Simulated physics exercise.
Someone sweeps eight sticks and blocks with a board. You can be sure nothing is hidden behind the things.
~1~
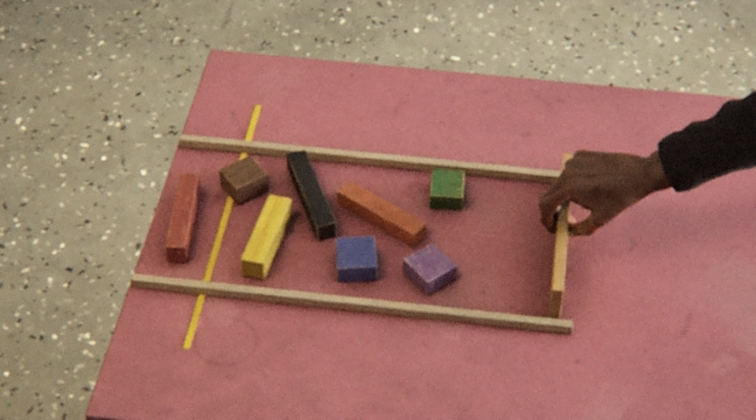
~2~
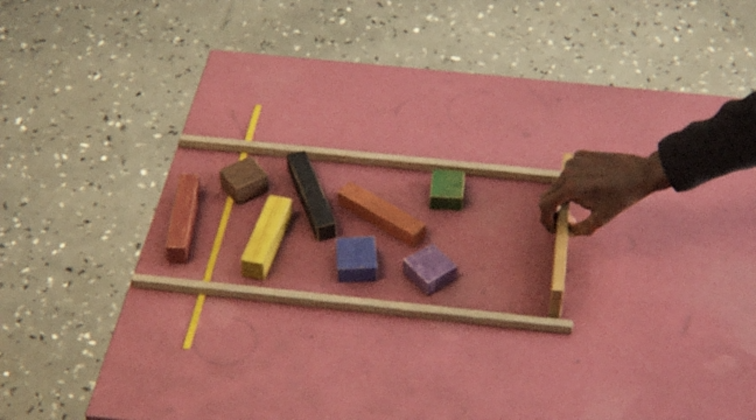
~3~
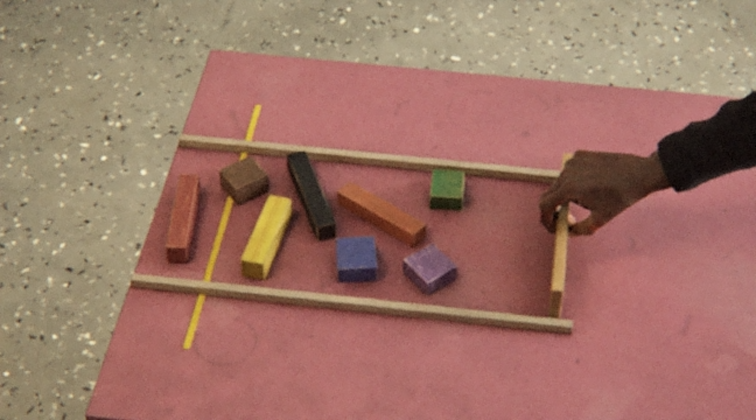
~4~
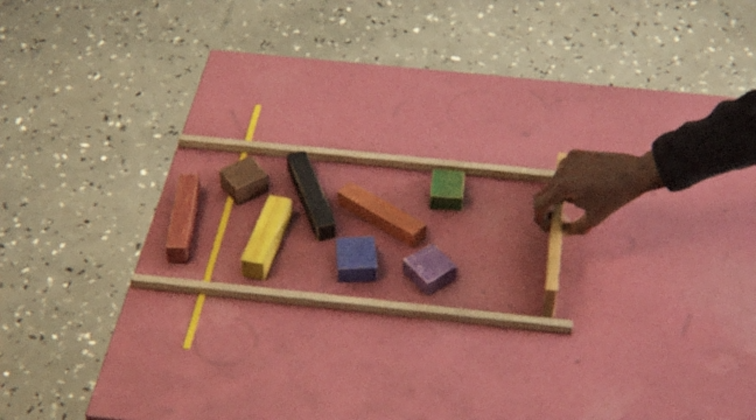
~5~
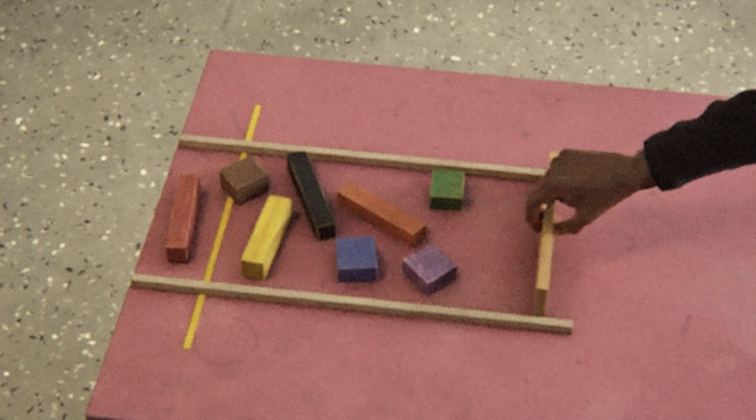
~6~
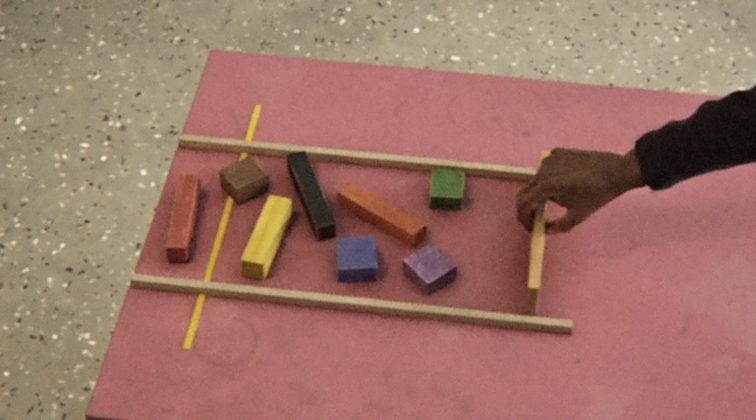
On a red tabletop, a hand slides an upright board slightly left toward scattered coloured blocks.
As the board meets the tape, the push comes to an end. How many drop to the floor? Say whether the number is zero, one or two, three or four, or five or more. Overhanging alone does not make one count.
Three or four drop.
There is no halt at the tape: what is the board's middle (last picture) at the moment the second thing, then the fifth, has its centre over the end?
I'd put it close to (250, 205) and later close to (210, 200).
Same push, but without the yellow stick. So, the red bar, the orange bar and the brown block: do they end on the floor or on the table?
Red bar: Is gone; orange bar: Is still there; brown block: Is gone.
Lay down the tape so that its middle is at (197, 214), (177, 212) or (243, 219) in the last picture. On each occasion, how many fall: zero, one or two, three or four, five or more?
The three counts come out as 5 or more, five or over and one to two.
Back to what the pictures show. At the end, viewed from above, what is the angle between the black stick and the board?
I'd put it at about 30°.
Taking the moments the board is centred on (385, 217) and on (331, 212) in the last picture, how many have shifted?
4 and 7.
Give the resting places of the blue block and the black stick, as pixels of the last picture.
Final spots - blue block (160, 237), black stick (175, 184).
A little later, none off yet; red bar at rest near (184, 218); brown block at rest near (244, 181); yellow stick at rest near (267, 237).
When it is over, the number that fall off is three or four; down, yellow stick, brown block and red bar.
